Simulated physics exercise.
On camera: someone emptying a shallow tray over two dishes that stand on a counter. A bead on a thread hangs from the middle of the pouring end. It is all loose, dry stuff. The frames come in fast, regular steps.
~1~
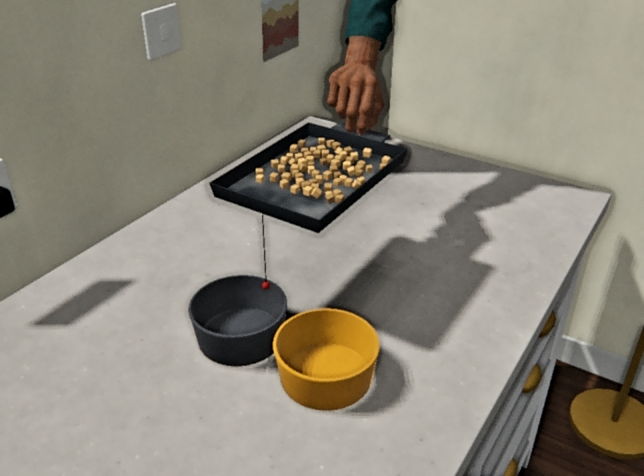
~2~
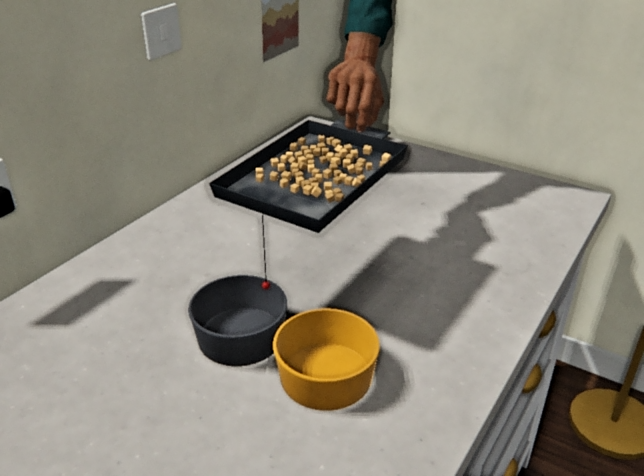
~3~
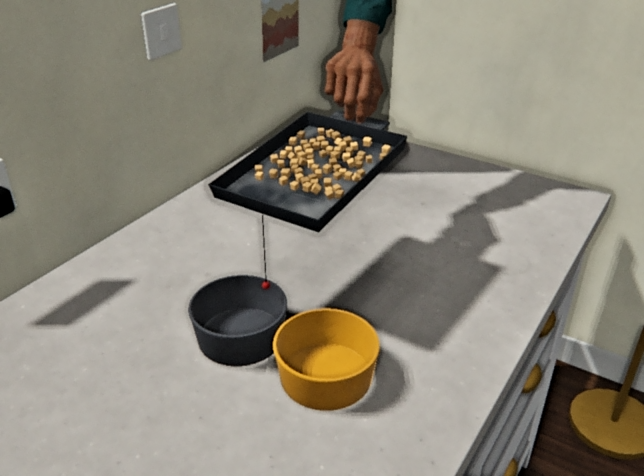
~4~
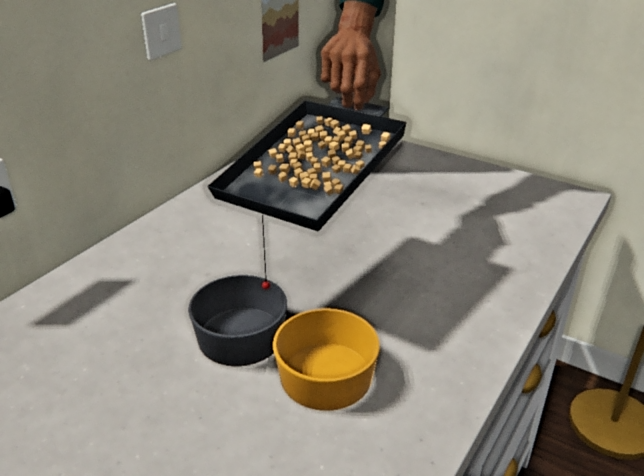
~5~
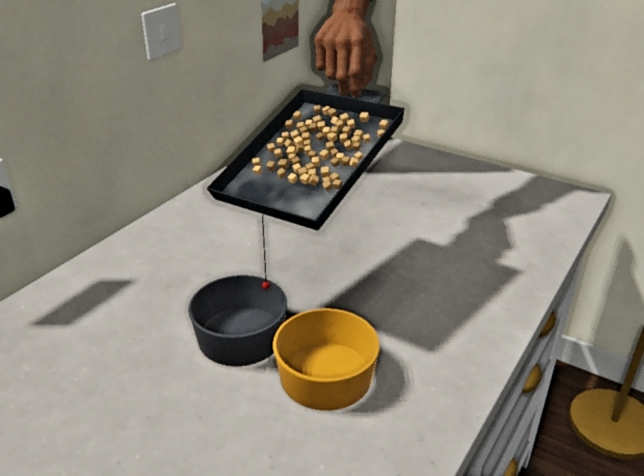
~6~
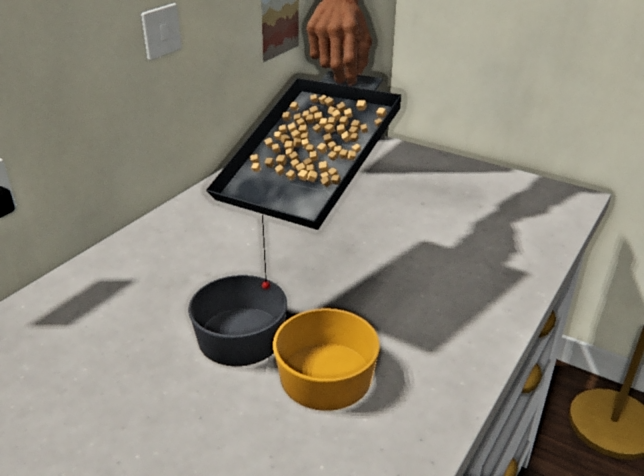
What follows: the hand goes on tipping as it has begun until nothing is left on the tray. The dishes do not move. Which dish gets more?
The left dish gets more.
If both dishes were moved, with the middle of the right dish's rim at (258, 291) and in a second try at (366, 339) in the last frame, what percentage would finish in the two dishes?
In turn 40 and 30 in a hundred.
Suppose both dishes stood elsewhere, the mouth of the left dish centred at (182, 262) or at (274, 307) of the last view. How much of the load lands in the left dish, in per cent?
In turn 0 and 40 in a hundred.
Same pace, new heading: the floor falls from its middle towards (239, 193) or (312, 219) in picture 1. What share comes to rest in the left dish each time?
Roughly 40 per cent, and 0 per cent.
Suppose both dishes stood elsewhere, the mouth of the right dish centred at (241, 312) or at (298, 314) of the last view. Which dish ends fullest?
In turn: Right; the dish on the left.
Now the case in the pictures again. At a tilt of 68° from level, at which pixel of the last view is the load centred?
Around (249, 194).
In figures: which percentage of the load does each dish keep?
About: Left dish 70, right dish 0 per cent.
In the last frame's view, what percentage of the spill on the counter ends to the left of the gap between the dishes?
Near 100 %.
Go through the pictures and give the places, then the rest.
Corners of the pouring end at (213, 182) and (318, 218), level; middle of the load at (334, 170), small wooden cubes; left dish at (208, 344); right dish at (298, 388); bead on its thread at (266, 286), in the first picture.
Corners of the pouring end at (213, 183) and (318, 218), level; middle of the load at (334, 168), in the second picture.
Corners of the pouring end at (212, 184) and (317, 218), tipped barely, lowest at the left corner; middle of the load at (333, 163), in the third picture.
Corners of the pouring end at (211, 185) and (316, 218), tipped a little, lowest at the left corner; middle of the load at (332, 155), in the fourth picture.
Corners of the pouring end at (210, 187) and (315, 218), tipped clearly, lowest at the left corner; middle of the load at (330, 147), in the fifth picture.
Corners of the pouring end at (210, 189) and (313, 218), tipped clearly, lowest at the left corner; middle of the load at (328, 139); left dish at (208, 344); right dish at (298, 388), in the sixth picture.
Soon, tray tipped steeply; nearly all on the tray; a small part in the air.
A while on, tray tipped past a quarter turn; most on the tray; a small part in the left dish; a small part outside both; a stray few in the air.
Towards the end, tray tipped past a quarter turn; about two thirds in the left dish; about a third outside both.
Finally, tray tipped past a quarter turn; none in the right dish; about two thirds in the left dish; about a third outside both.
